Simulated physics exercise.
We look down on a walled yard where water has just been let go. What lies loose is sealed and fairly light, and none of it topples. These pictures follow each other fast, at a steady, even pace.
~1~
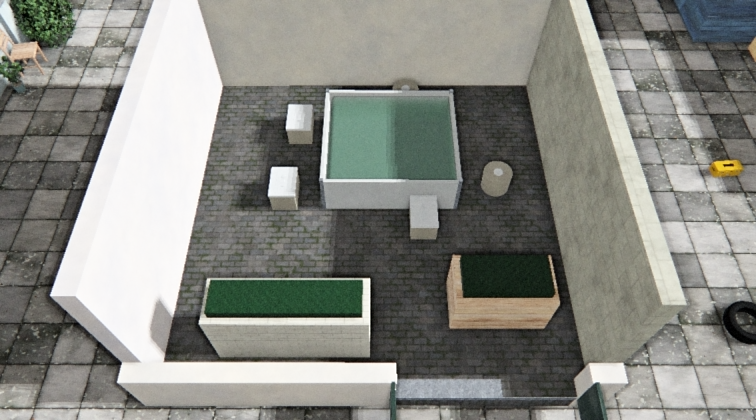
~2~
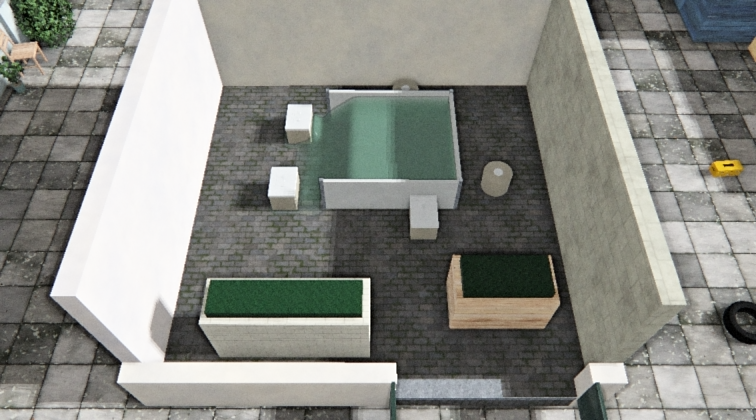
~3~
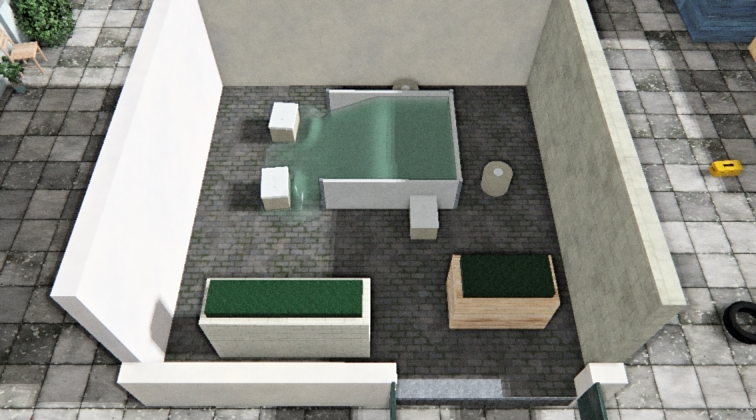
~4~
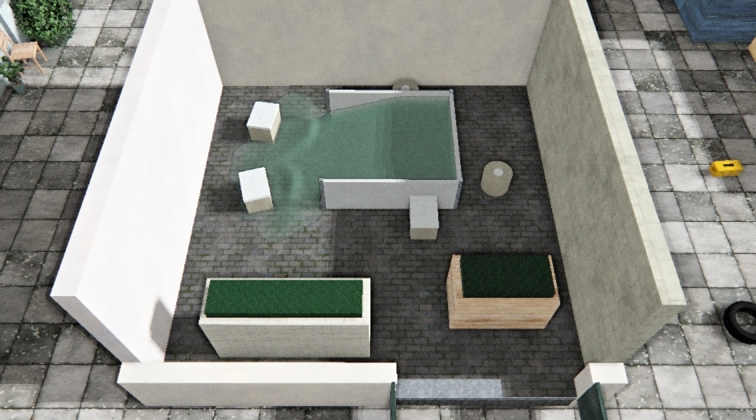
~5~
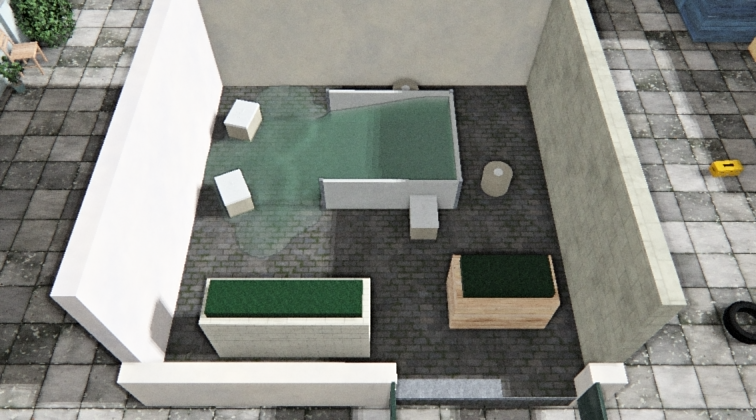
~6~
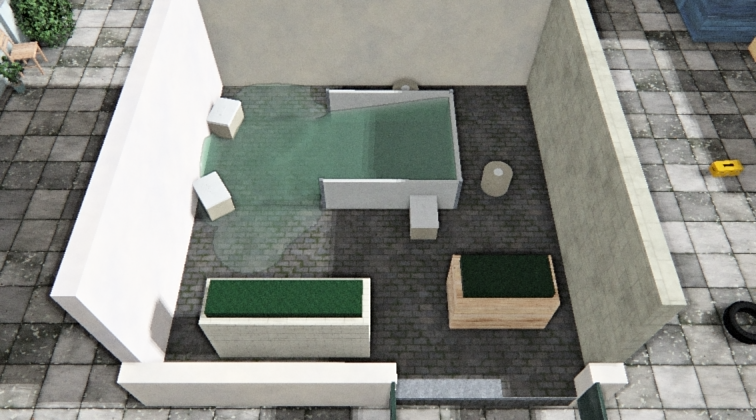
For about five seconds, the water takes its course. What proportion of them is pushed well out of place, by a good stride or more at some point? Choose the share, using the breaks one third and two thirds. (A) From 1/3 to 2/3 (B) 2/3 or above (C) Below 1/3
Option A: From 1/3 to 2/3.
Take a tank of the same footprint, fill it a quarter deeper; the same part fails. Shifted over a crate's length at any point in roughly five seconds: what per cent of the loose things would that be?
Share moved that far: Approx. 60 %.
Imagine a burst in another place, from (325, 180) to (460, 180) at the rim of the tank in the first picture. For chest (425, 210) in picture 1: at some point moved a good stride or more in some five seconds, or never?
Distance reached.
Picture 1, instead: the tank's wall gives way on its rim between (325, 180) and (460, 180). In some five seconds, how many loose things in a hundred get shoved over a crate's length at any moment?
Close to 20 %.
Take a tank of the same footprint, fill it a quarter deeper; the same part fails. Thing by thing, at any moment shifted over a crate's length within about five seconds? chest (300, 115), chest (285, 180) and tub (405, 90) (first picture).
Taking them as listed, the first reached the mark, the second reached the mark and the third reached the mark.
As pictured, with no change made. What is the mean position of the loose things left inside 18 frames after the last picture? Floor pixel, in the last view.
I'd put it roughly at (396, 184).
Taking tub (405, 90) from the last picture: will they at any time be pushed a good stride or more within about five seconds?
Looks like the full distance to me.
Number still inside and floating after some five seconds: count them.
The total is 3.
A moment on, 2 of 5 are well off their spots; 1 afloat.
Next, 2 of 5 are well off their spots; 2 afloat.
Later, 3 of 5 are well off their spots; 2 afloat.
In the end, 3 of 5 are well off their spots, and 3 have been at some point; 3 afloat.
